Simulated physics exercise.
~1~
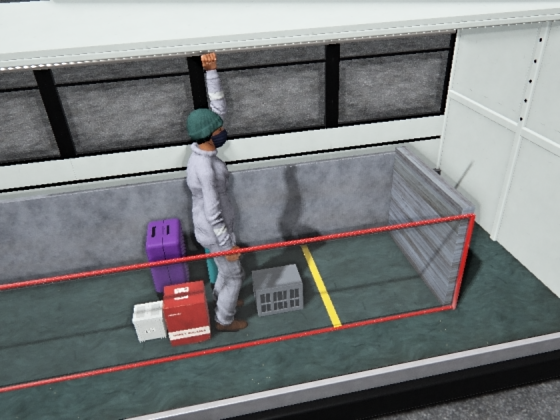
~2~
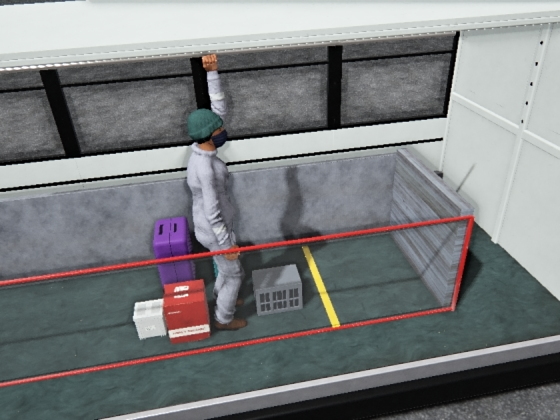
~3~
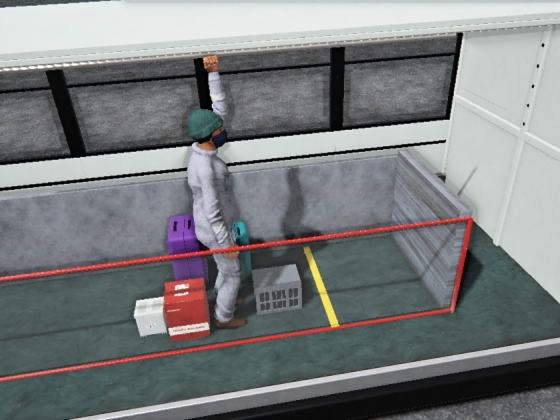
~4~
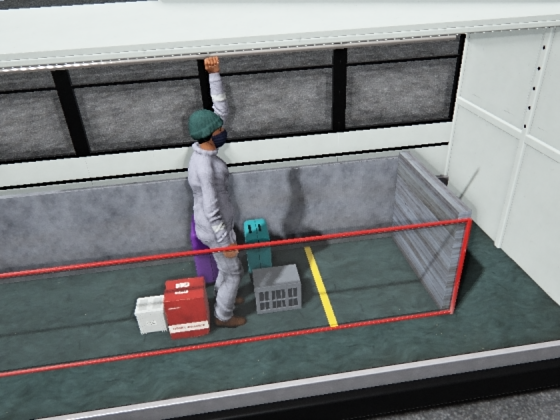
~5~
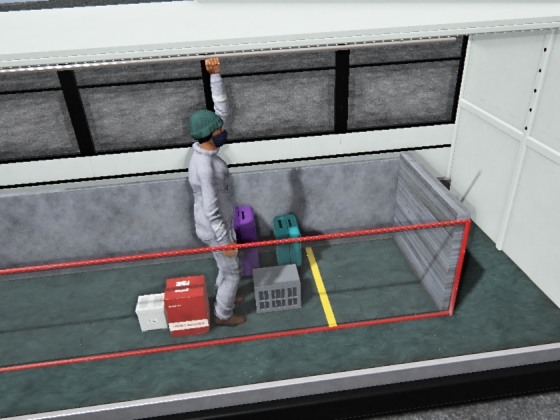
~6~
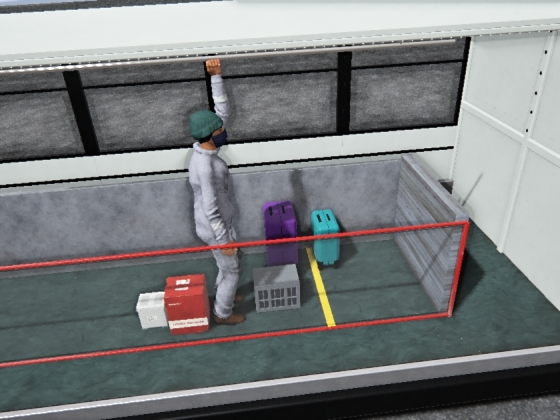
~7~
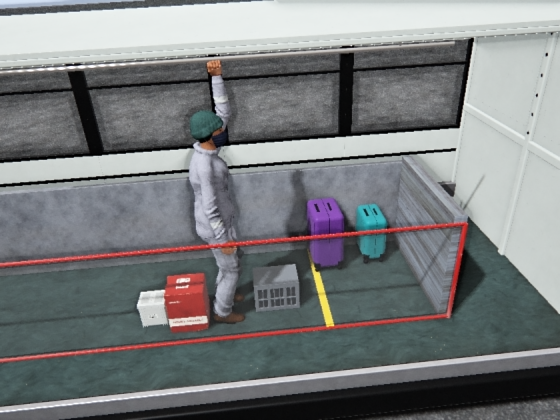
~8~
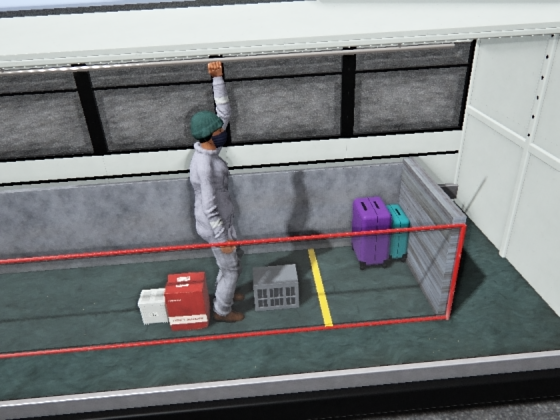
A passenger in pale grey clothes, a green cap and a dark mask stands in a tram bay, one arm raised to a rail below the windows' top edge, seen from above and the side. Near the feet are a white tub, a red pack and a grey crate, with a yellow line across the green floor to the right. A purple case and a smaller teal one, partly hidden behind the passenger, roll right, upright. They emerge, pass behind the crate and cross the line, teal leading. Both end close together by the right end wall, while everything else stays put.
